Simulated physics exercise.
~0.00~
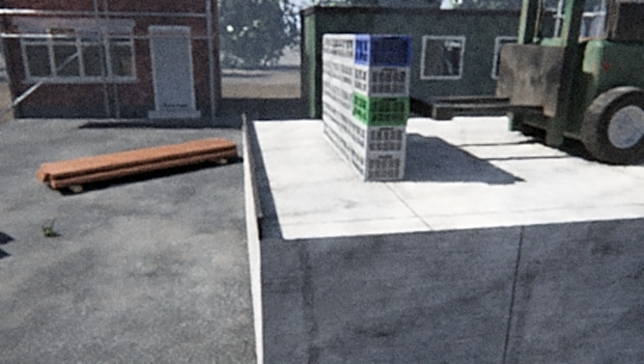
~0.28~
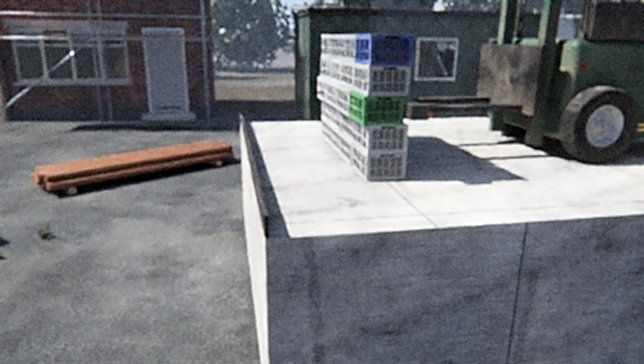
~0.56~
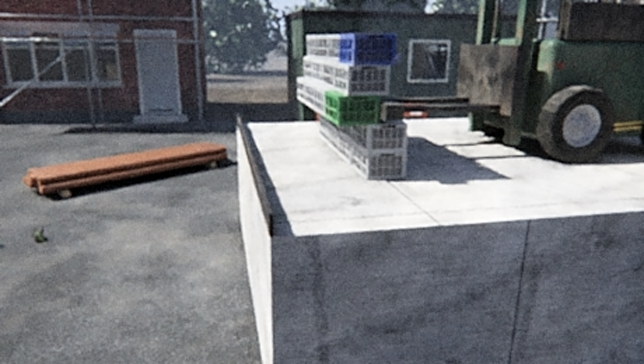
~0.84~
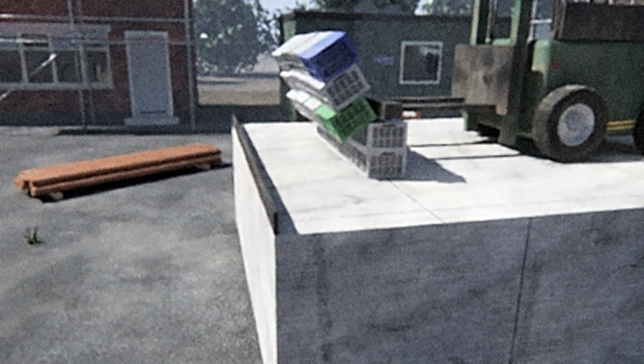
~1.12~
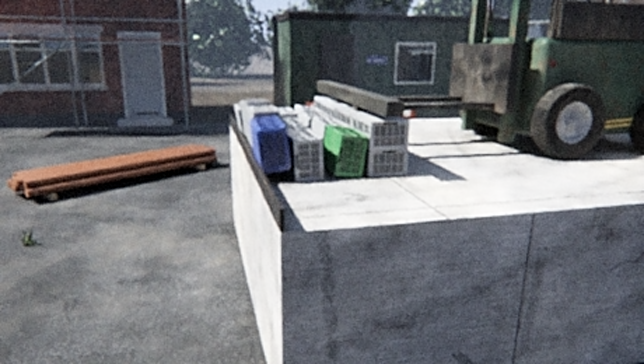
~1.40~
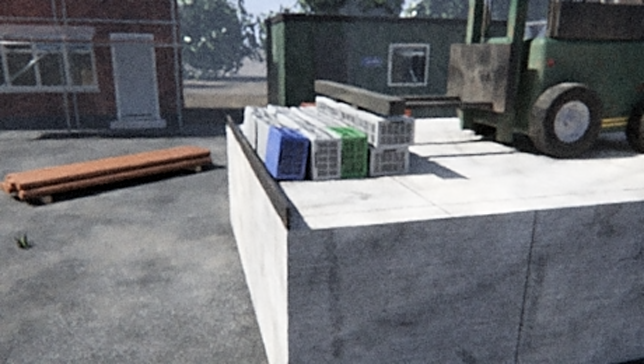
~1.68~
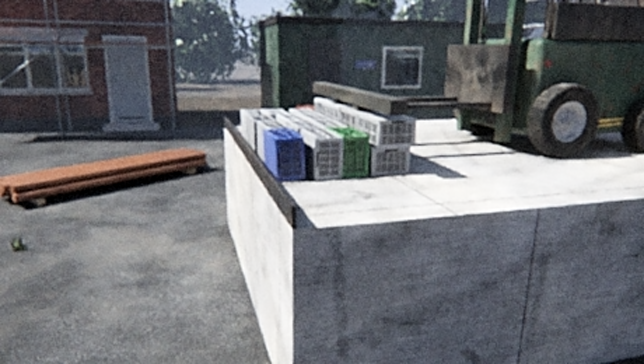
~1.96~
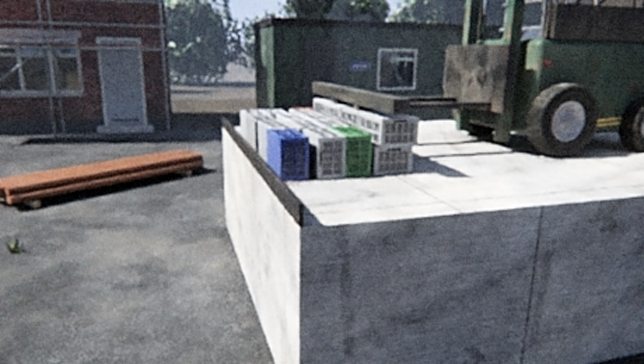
Stacked plastic crates toppling left as a forklift's beam pushes them, landing on their sides behind the concrete deck's edge board.
